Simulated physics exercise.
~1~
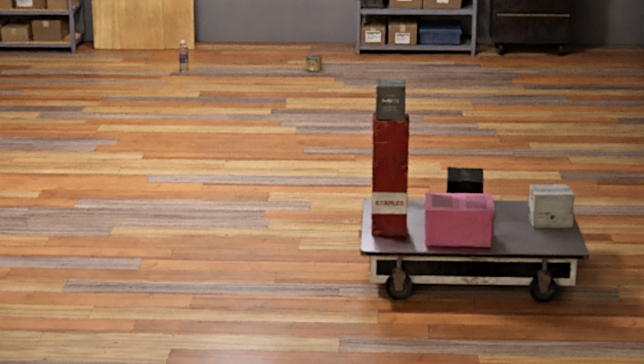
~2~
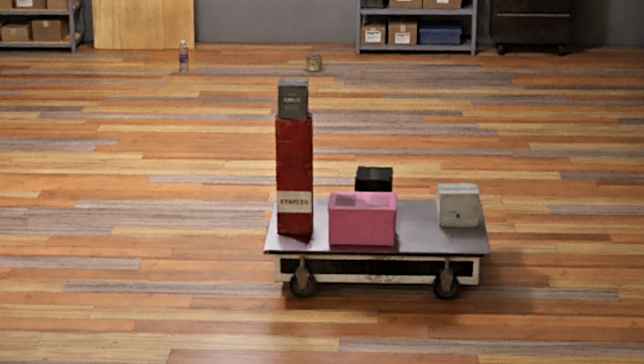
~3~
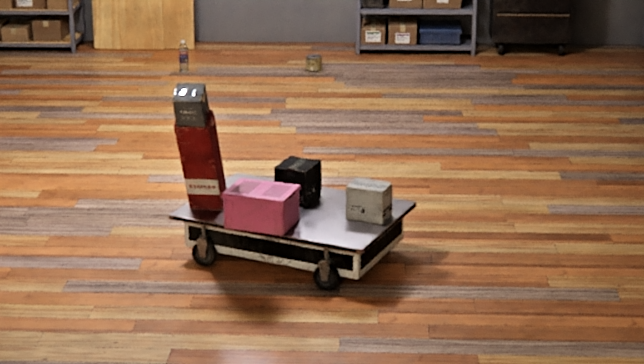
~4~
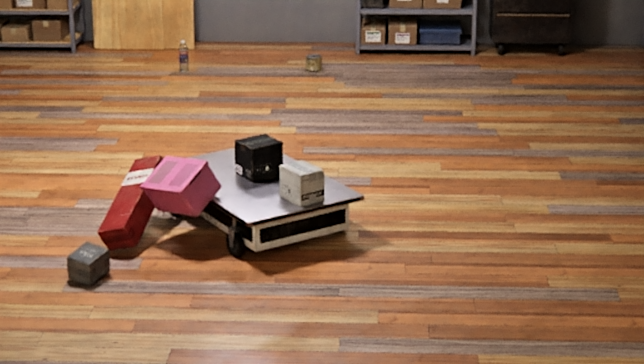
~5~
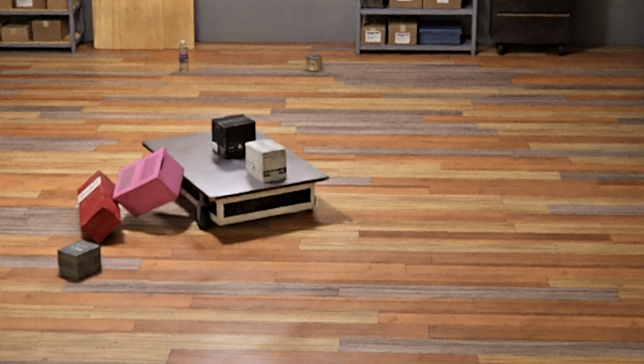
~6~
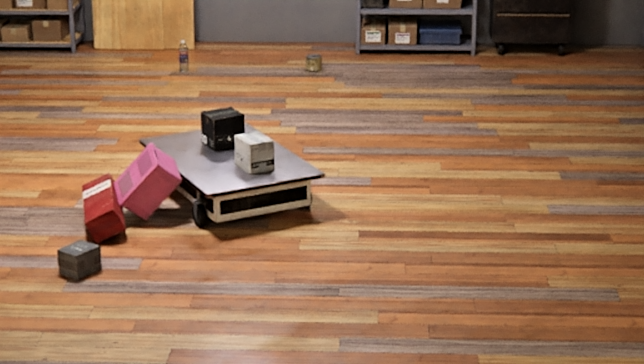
A low, flat cart rolls leftward across a striped wooden floor, carrying a tall red box topped by a grey box, a pink tote, a black box and a white parcel. As it begins to turn, swinging its deck around, the red box and the grey box lean together toward the left. They topple off the deck, and the pink tote tips over the edge after them. The cart moves a little farther back and stops. The grey box lies on the floor near the red box, the tilted tote rests against the cart, and the black box and white parcel remain aboard.
